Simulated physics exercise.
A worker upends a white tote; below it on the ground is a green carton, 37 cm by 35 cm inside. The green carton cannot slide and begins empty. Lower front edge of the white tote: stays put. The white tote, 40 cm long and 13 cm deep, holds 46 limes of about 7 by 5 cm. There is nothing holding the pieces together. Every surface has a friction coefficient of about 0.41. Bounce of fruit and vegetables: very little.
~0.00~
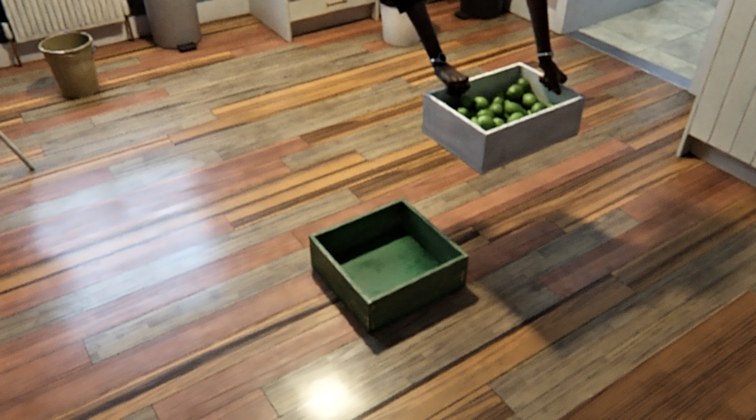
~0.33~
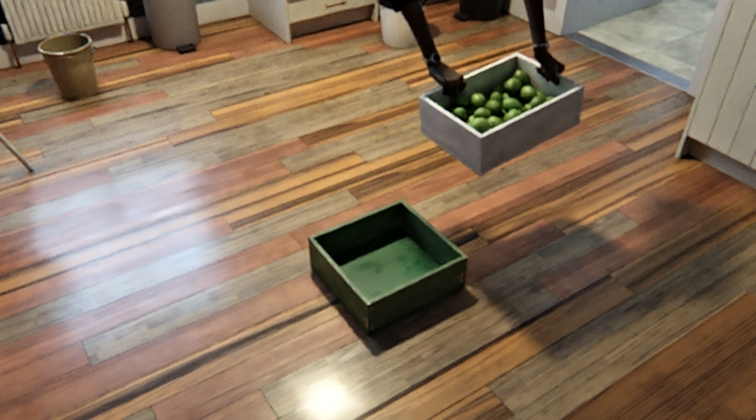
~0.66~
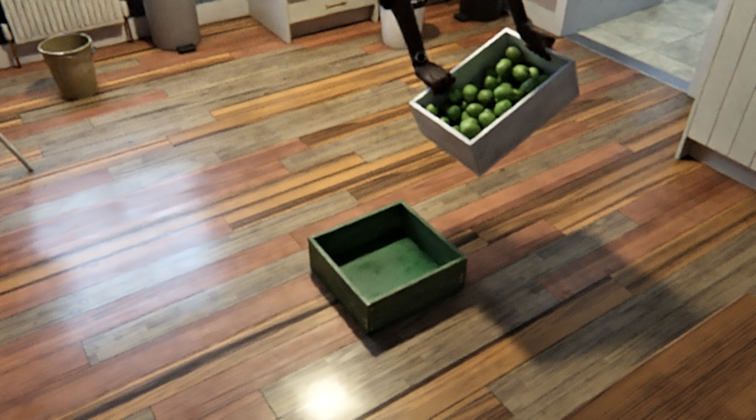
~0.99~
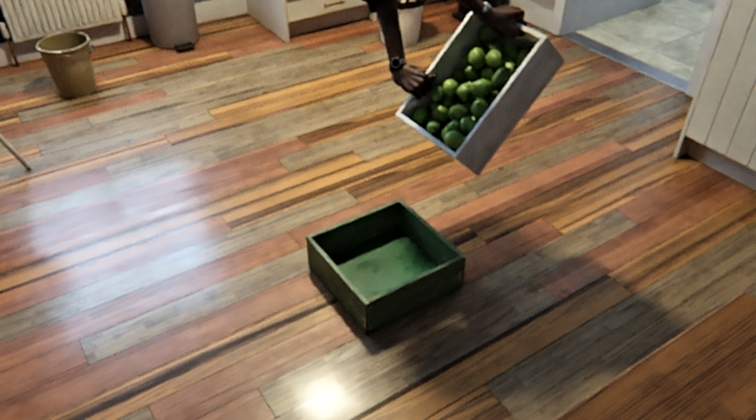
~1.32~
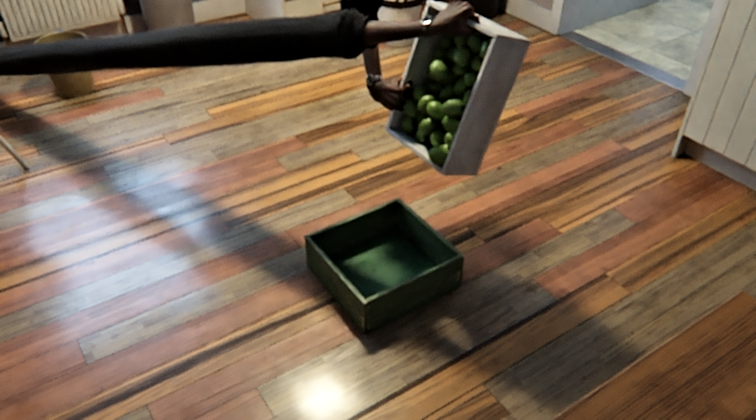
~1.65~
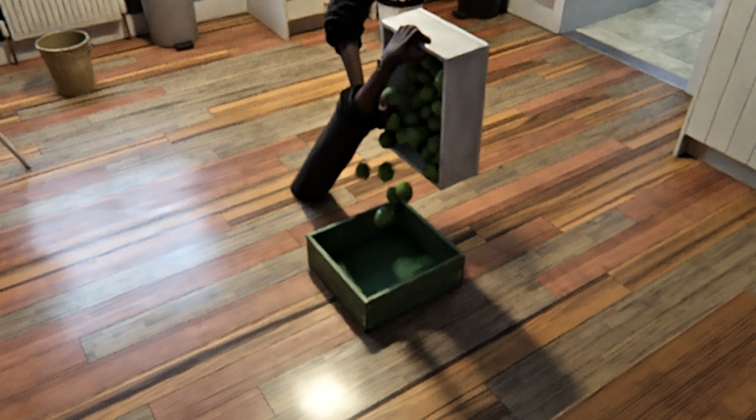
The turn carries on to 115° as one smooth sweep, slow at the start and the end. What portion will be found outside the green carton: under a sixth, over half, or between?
Outside the green carton: Below one sixth.
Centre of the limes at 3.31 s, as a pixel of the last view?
The middle lies close to (371, 271).
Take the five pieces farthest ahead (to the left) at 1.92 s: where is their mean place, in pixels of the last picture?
Pixel (349, 268), give or take.
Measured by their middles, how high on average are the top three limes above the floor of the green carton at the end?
That is close to 8 centimetres.
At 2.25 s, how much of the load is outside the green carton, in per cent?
By that time, roughly 5 percent.
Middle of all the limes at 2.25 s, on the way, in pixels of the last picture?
The middle of the load sits near (373, 263).
After 1.92 s, tilt 106°; 22 still in the white tote, 7 in the green carton and 17 in the air.
After 2.25 s, tilt 115°; 5 still in the white tote, 31 in the green carton, 3 outside the green carton and 7 in the air.
After 2.71 s, tilt 115°; 43 in the green carton and 3 outside the green carton.
When it is over (at 3.31 s), 43 in the green carton and 3 outside the green carton. Asked share, 3 of 46, 7 per cent.
